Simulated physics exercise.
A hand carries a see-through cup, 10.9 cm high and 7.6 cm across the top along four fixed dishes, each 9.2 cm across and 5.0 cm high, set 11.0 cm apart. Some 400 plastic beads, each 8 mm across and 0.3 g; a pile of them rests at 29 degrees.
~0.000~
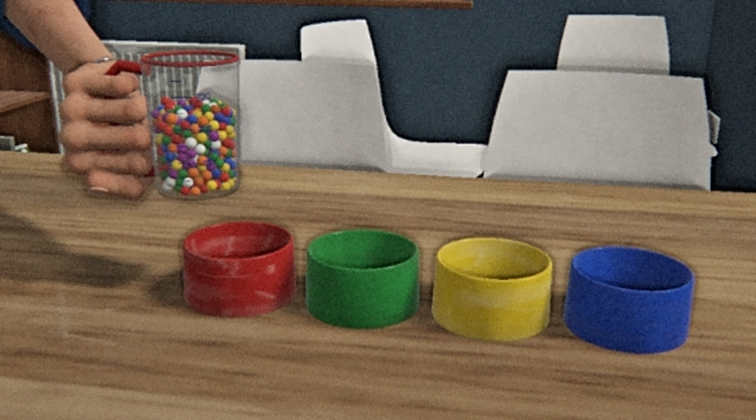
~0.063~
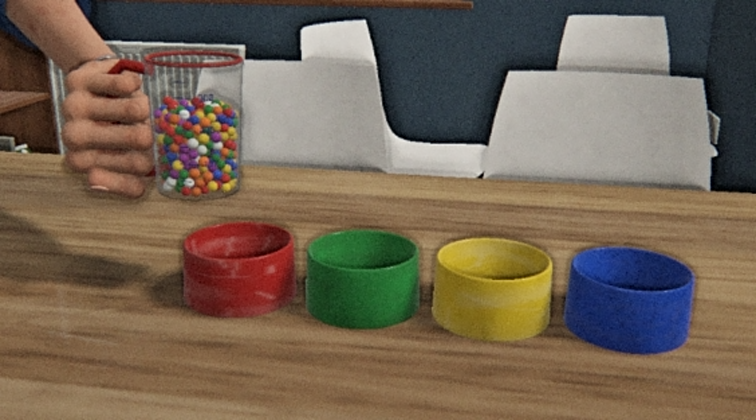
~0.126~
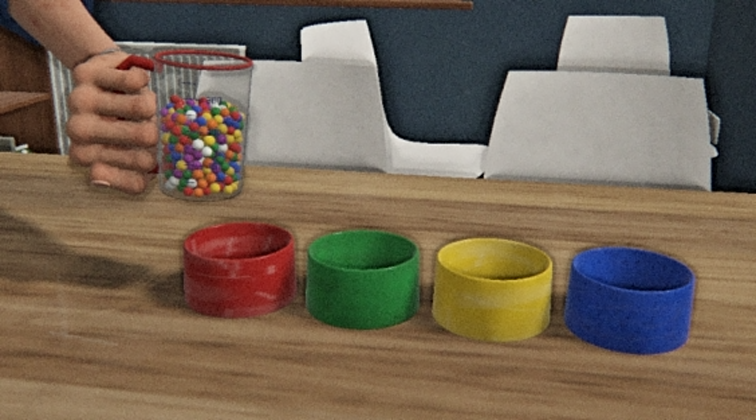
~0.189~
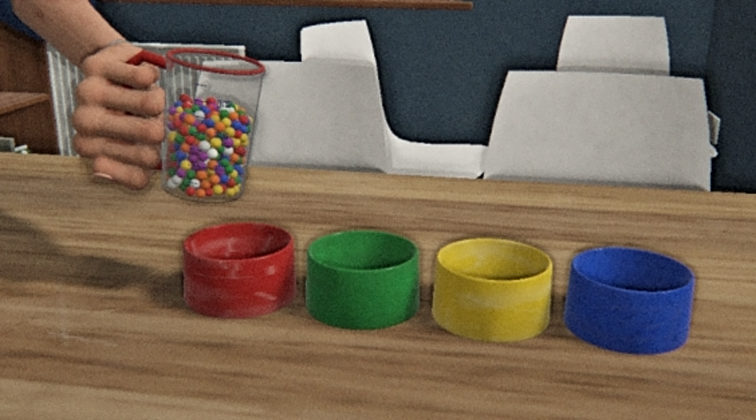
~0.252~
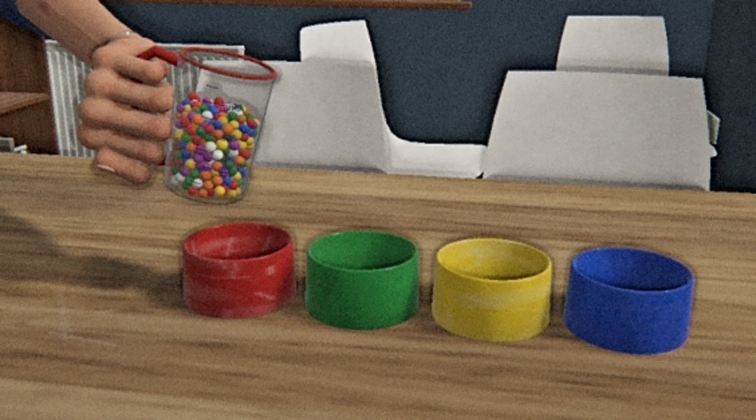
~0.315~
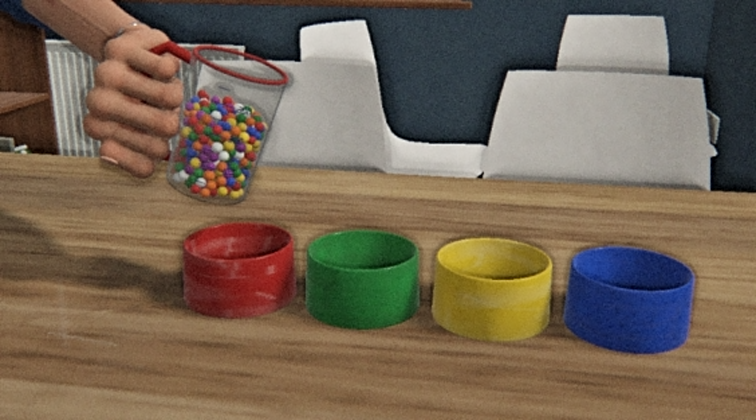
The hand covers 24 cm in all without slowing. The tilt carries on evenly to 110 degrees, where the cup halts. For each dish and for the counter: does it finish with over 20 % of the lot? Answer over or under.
Red dish: Under; blue dish: Under; green dish: Under; yellow dish: Over; on the counter: Under.
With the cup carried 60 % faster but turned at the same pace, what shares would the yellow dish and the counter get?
Then: Yellow 10, counter 50.
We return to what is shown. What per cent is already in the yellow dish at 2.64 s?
About 85 per cent by then.
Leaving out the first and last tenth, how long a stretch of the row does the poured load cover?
Roughly 6 cm.
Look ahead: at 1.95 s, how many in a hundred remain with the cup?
Some 20 per cent of the load.
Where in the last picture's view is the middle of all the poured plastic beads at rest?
Around (505, 290).
Then, at 1.29 s, tilt 92 degrees; cup holds 100 %.
After 1.95 s, tilt 110 degrees; cup holds 20 %, yellow 75 %.
Then, at 2.64 s, tilt 110 degrees; cup holds 0 %, yellow 85 %.
In the end, at 3.1 s, red 0 %, blue 0 %, green 0 %, yellow 85 %, counter 10 %.
